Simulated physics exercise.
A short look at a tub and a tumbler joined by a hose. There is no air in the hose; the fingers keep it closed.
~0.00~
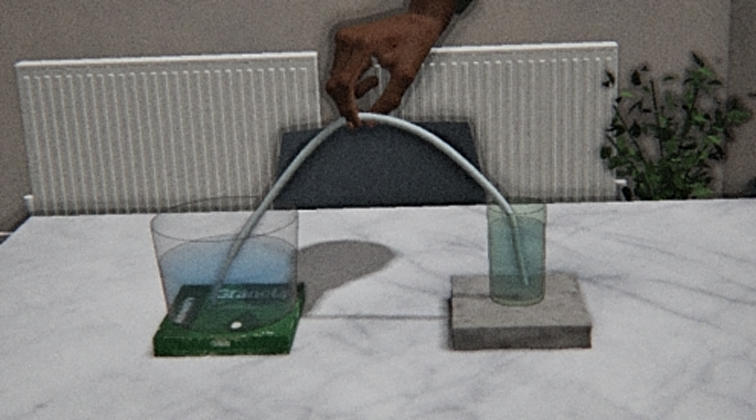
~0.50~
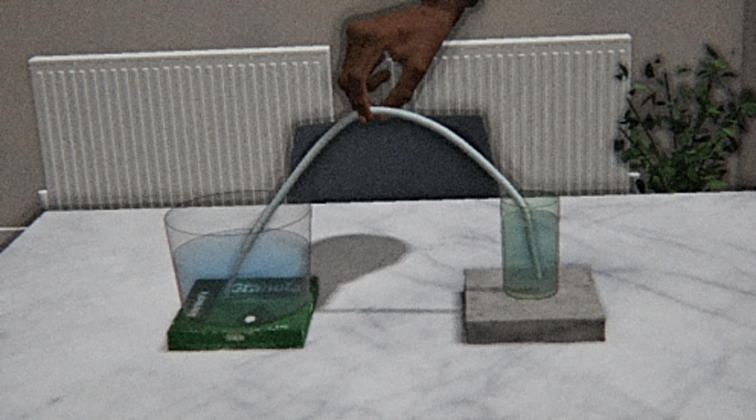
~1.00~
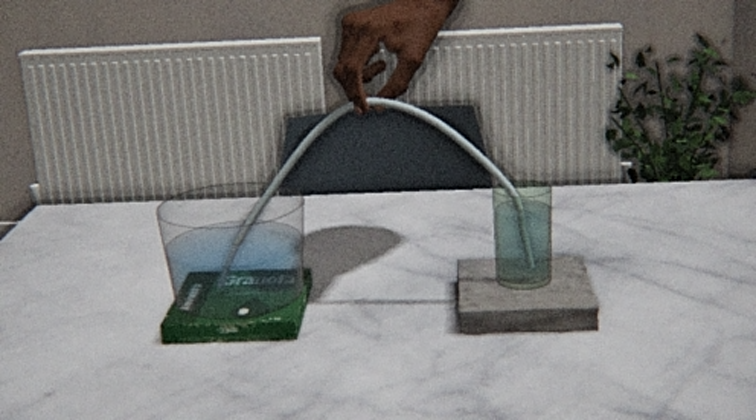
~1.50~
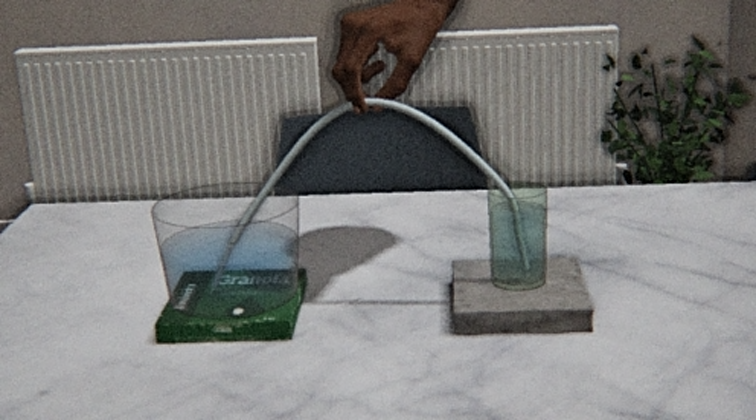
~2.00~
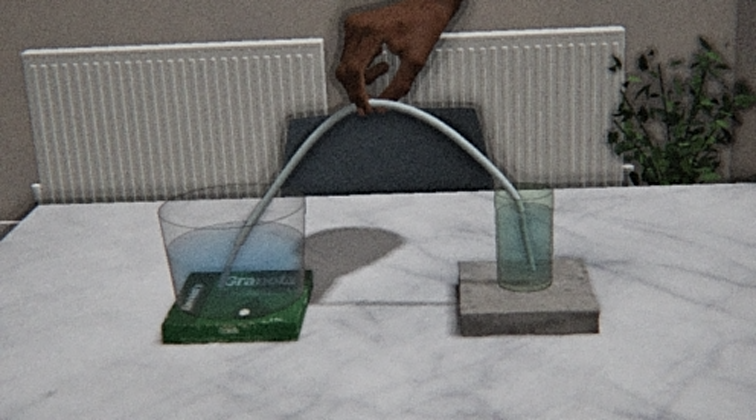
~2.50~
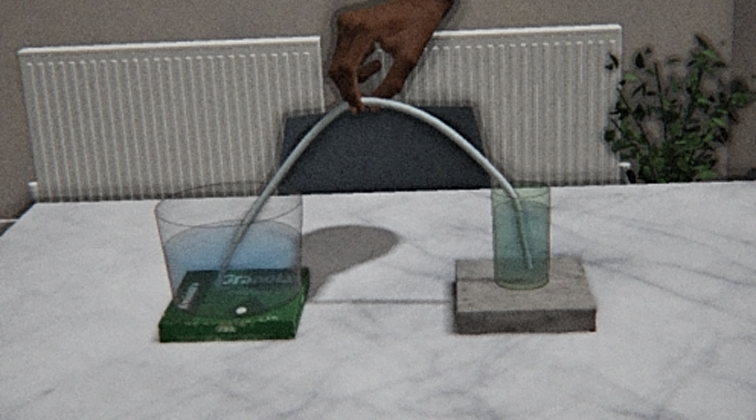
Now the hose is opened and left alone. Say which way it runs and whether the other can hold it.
It flows leftwards, and the one that fills has room for it.
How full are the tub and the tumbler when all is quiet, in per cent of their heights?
About 60 and 50 per cent.
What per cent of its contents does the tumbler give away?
Near 35 in a hundred.
By 8.0 s, the tub is about half full; the tumbler is about two thirds full.
By 20.0 s, the tub is about two thirds full; the tumbler is about half full.
By 45.0 s, the tub is about two thirds full; the tumbler is about half full; the two surfaces are level.
